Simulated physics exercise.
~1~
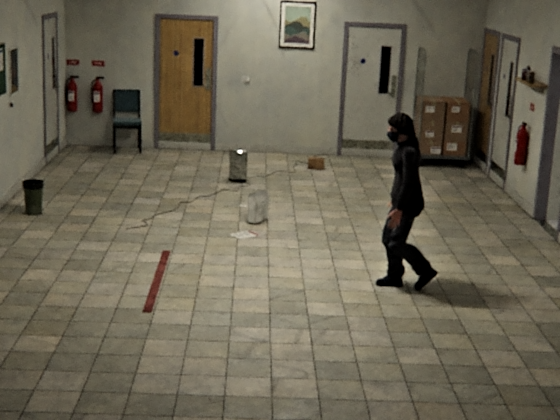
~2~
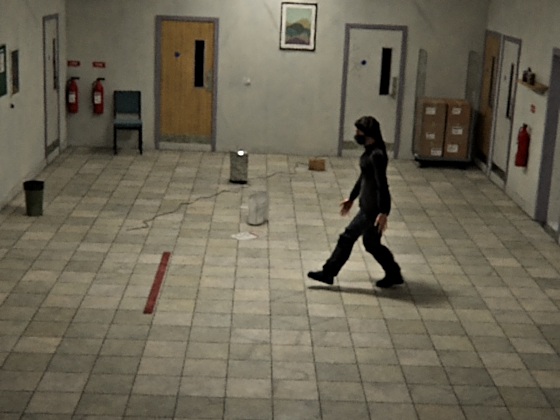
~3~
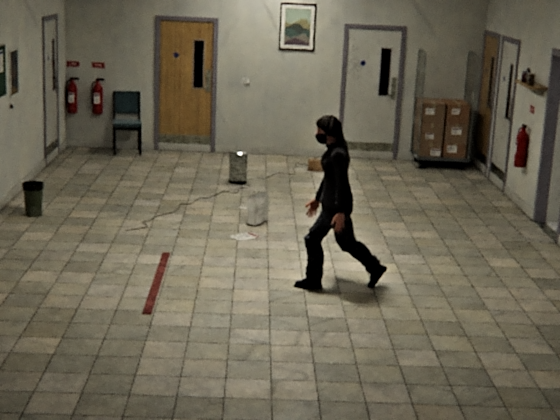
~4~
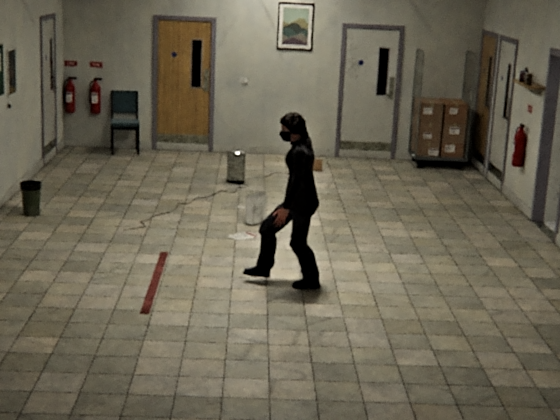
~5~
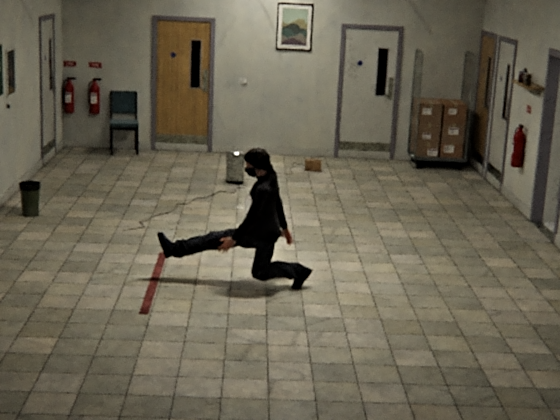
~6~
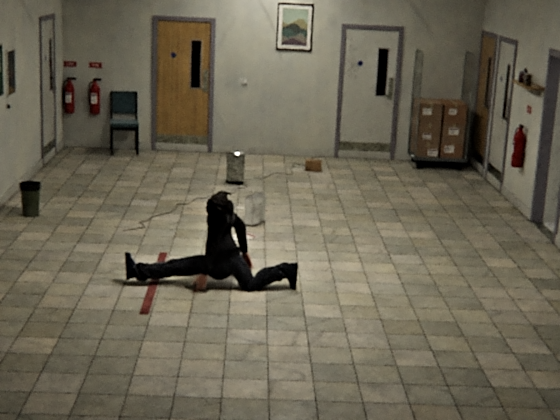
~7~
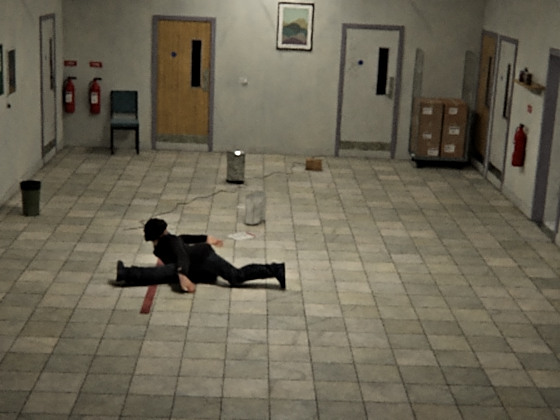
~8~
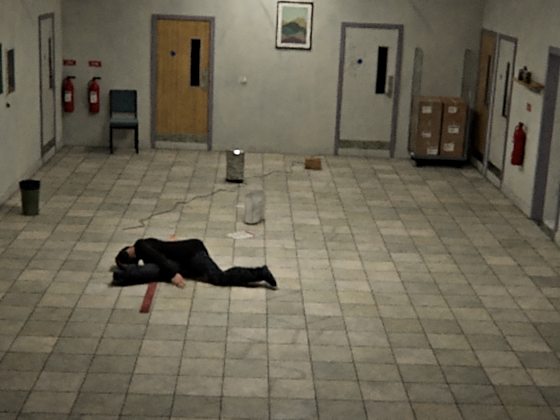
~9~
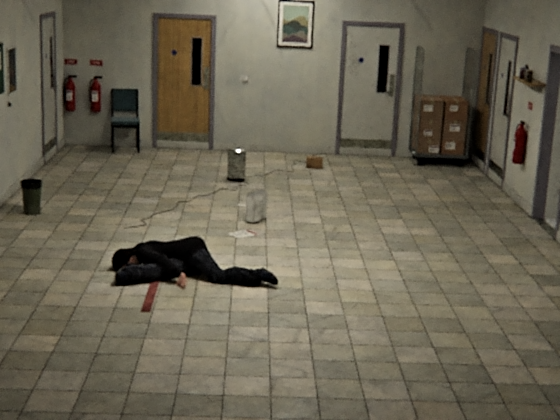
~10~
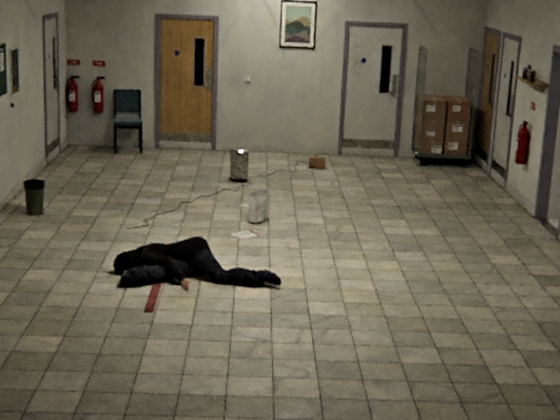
A masked walker in dark clothes strides from right to left across the tiled floor of a plain room with doors, fire extinguishers and stacked boxes, heading toward a red strip on the ground. Short of the strip, the walker suddenly drops, one leg shooting forward over it and the other bending behind. The body sinks low with the legs spread along the floor, then the torso pitches forward to the left, hands reaching down. The walker ends up lying still, head resting beyond the red strip while the hips stay on the near side.
